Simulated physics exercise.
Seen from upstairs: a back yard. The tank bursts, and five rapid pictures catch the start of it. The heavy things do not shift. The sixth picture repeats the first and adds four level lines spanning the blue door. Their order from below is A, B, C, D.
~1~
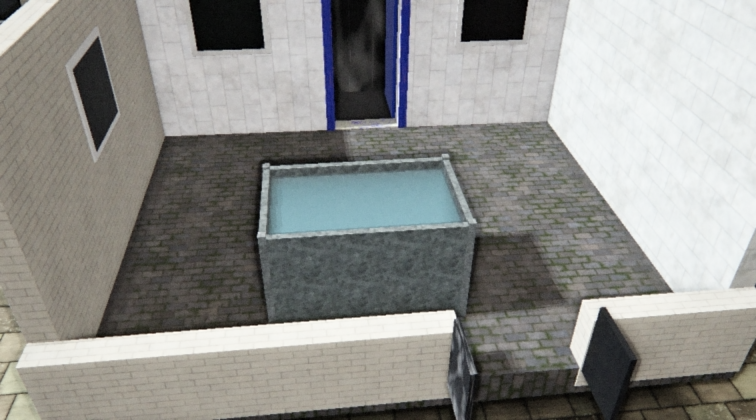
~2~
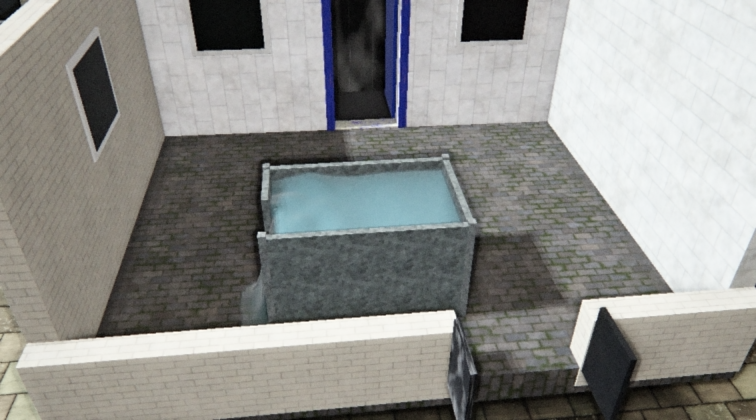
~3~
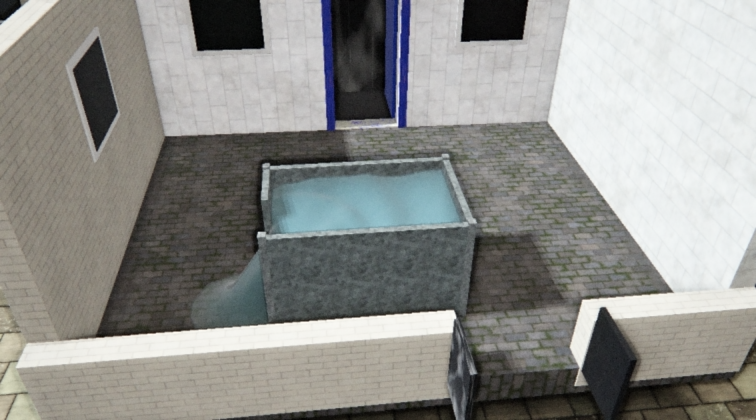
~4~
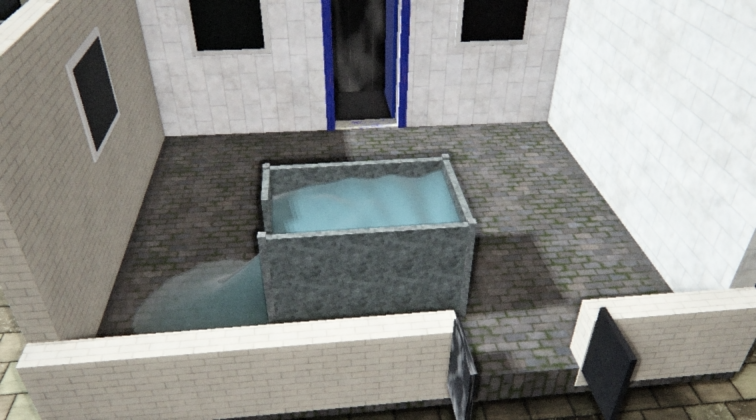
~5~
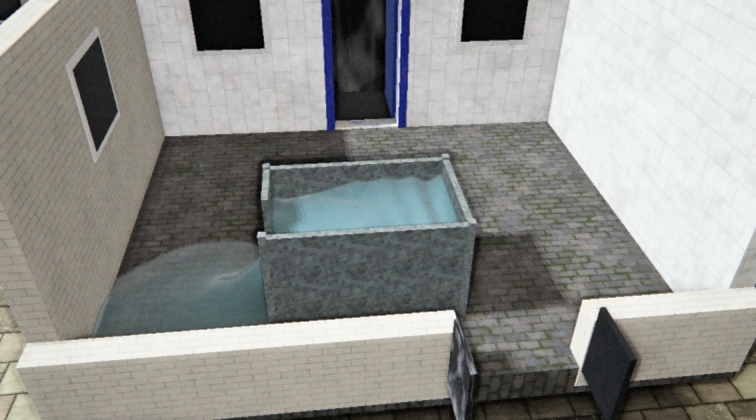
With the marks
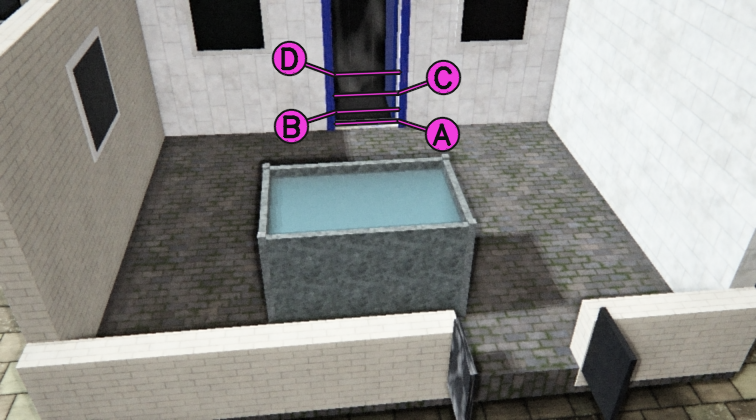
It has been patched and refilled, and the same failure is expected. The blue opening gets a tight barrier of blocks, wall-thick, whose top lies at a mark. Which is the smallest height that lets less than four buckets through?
It is A.
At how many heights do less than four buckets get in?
All of the four.
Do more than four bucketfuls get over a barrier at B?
No, that is safe.
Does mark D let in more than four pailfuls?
No, that is safe.
On the marked copy, A at (367, 122); B at (367, 110); C at (367, 94); D at (366, 73); from the bottom up A, B, C, D.
For mark A, a splash gets over, under a bucket.
For mark B, nothing gets over.
For mark C, nothing gets over.
For mark D, nothing gets over.
